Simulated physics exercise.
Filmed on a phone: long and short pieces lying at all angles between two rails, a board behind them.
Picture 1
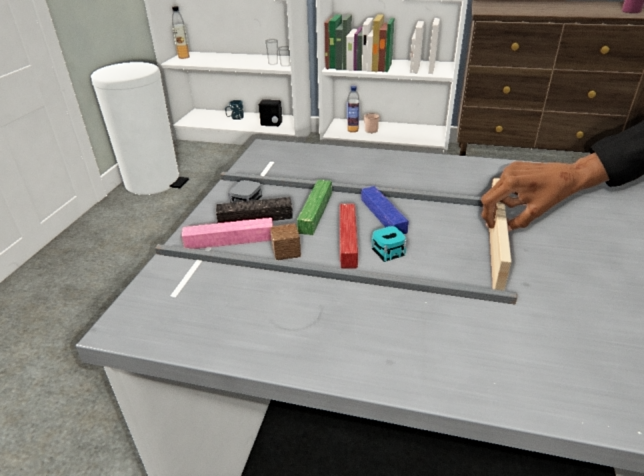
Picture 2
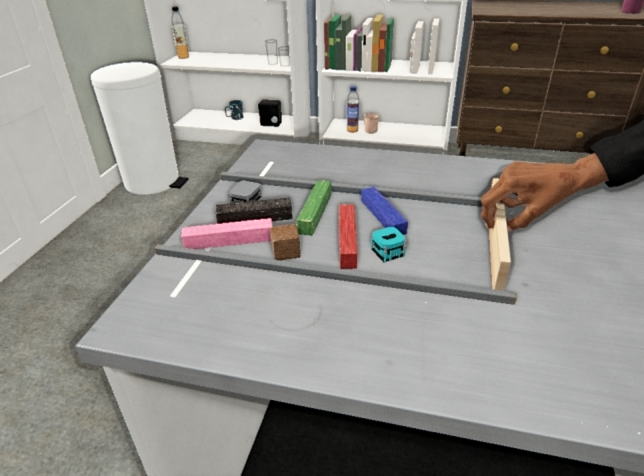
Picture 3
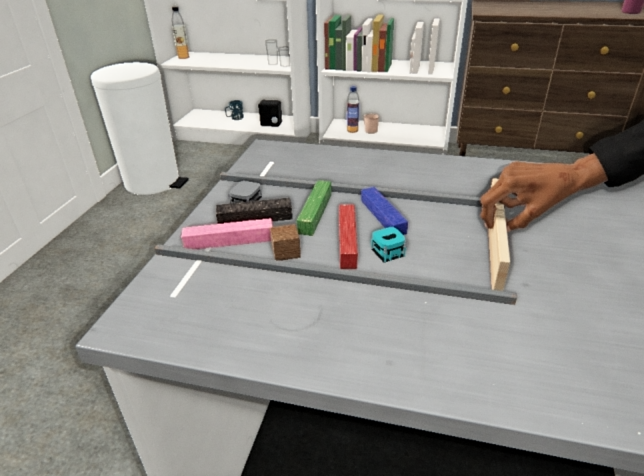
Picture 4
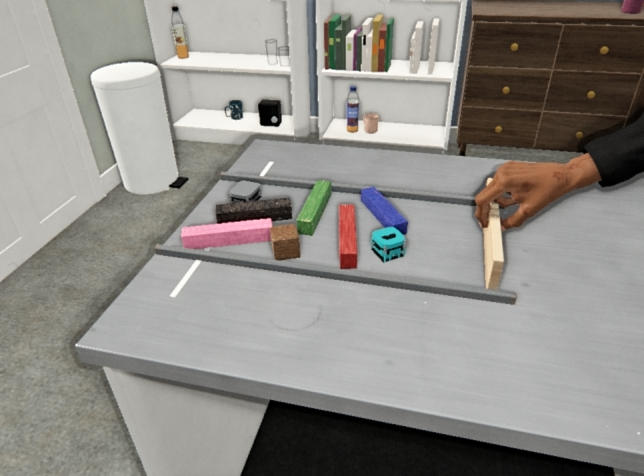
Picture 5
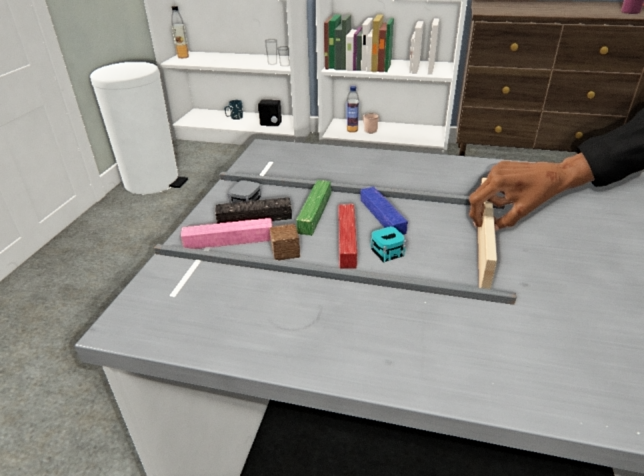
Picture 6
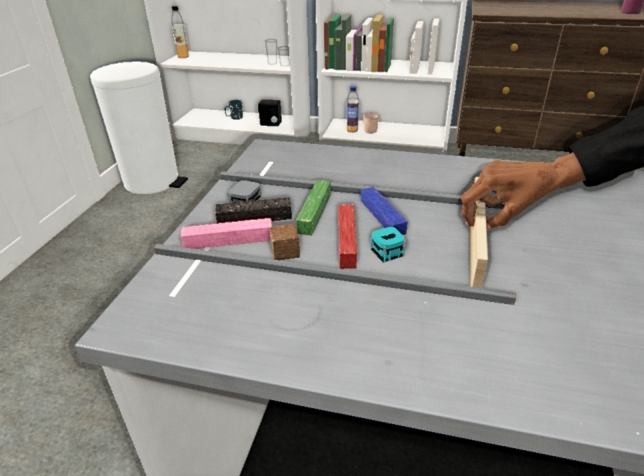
At the start, a hand holds a pale wooden board upright at the right end of two rails on a grey table, with coloured bars and small blocks lying between them. The hand then slides the board slightly left, while the scattered pieces stay still.
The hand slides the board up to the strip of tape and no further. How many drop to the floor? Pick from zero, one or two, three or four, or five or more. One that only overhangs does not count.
The number that fall off is three or four.
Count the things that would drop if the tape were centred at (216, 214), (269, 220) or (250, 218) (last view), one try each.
In that order 6, 0 and 2.
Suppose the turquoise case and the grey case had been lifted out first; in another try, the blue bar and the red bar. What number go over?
Fallen: 2, and 2 in the other try.
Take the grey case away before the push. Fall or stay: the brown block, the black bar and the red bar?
The brown block falls; the black bar falls; the red bar does not fall.
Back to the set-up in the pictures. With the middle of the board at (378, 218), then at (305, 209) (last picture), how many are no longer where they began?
The counts are 3 and 8.
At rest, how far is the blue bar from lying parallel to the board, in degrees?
Near 0 degrees.
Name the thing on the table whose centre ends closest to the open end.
That is the green bar.
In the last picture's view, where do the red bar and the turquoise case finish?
Near (195, 216) and (211, 220).
Soon after, none off yet; grey case at rest near (245, 195); pink bar at rest near (228, 234); black bar at rest near (254, 212).
After that, none off yet; grey case at rest near (245, 195); pink bar at rest near (227, 233); black bar displaced a little near (240, 210).
And then, none off yet; grey case displaced about its own width near (230, 184); pink bar displaced about its own width near (175, 227); black bar displaced about its own width near (196, 206).
In the end, the number that fall off is three or four; gone, brown block, black bar, pink bar and grey case.
